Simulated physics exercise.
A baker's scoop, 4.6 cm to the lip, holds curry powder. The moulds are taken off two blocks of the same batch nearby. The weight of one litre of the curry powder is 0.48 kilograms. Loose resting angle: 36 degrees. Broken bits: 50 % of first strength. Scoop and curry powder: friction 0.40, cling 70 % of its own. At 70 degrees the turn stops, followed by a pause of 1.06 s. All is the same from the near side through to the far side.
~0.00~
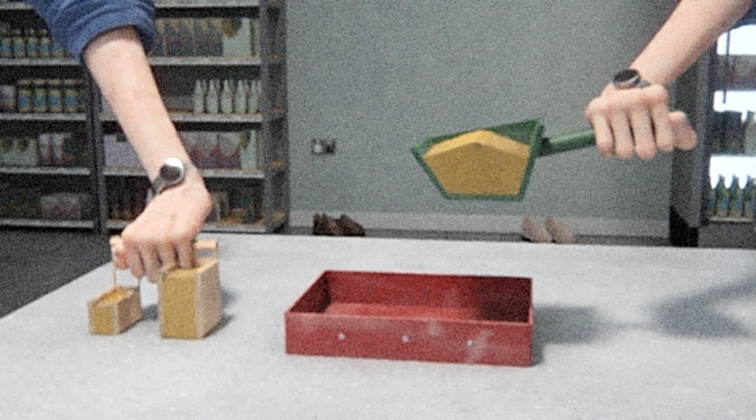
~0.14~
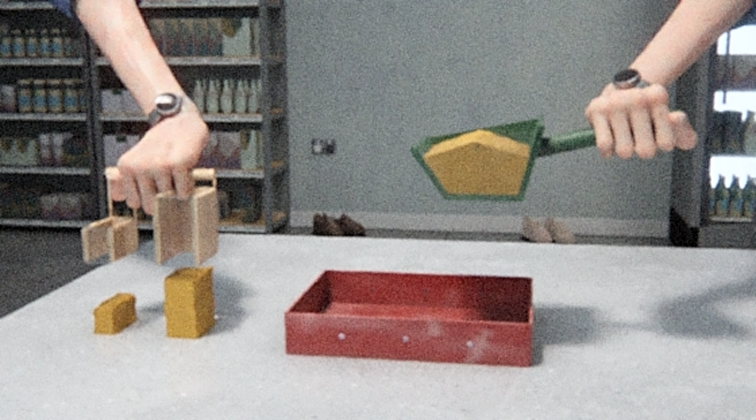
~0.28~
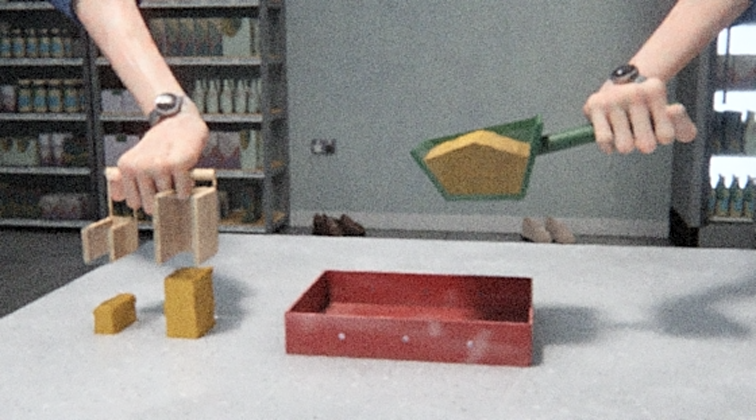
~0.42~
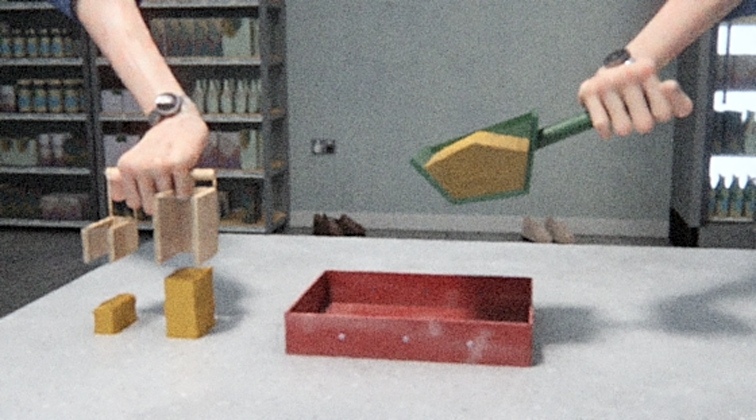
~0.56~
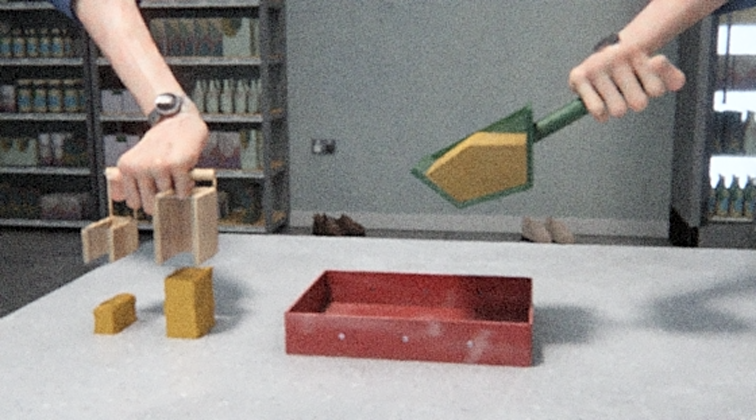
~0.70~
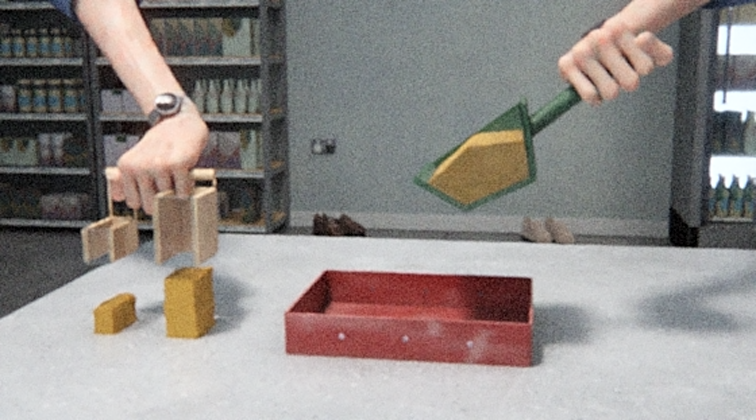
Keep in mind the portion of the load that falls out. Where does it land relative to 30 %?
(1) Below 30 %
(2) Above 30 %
Answer: 1.
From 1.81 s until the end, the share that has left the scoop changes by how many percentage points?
0 per cent.
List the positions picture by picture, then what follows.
In the first frame, lip at (416, 149), tilt 0 degrees; crest of the curry powder at (473, 142); block heights 3.2 cm, 6.8 cm (left to right).
In the second frame, lip at (416, 149), tilt 0 degrees; crest of the curry powder at (473, 142); block heights 3.2 cm, 6.8 cm (left to right).
In the third frame, lip at (416, 151), tilt 2 degrees; crest of the curry powder at (473, 142); block heights 3.2 cm, 6.8 cm (left to right).
In the fourth frame, lip at (415, 160), tilt 9 degrees; crest of the curry powder at (479, 144); block heights 3.2 cm, 6.8 cm (left to right).
In the fifth frame, lip at (416, 169), tilt 17 degrees; crest of the curry powder at (486, 145); block heights 3.2 cm, 6.8 cm (left to right).
In the sixth frame, lip at (418, 178), tilt 25 degrees; crest of the curry powder at (514, 142); block heights 3.2 cm, 6.8 cm (left to right).
After 1.03 s, the scoop is at 44 degrees and 0 % has left it.
After 1.42 s, the scoop is at 66 degrees and 0 % has left it.
After 1.81 s, the scoop is at 70 degrees and 0 % has left it.
After 2.20 s, the scoop is at 70 degrees and 0 % has left it.
After 2.31 s, the scoop is at 70 degrees and 0 % has left it.
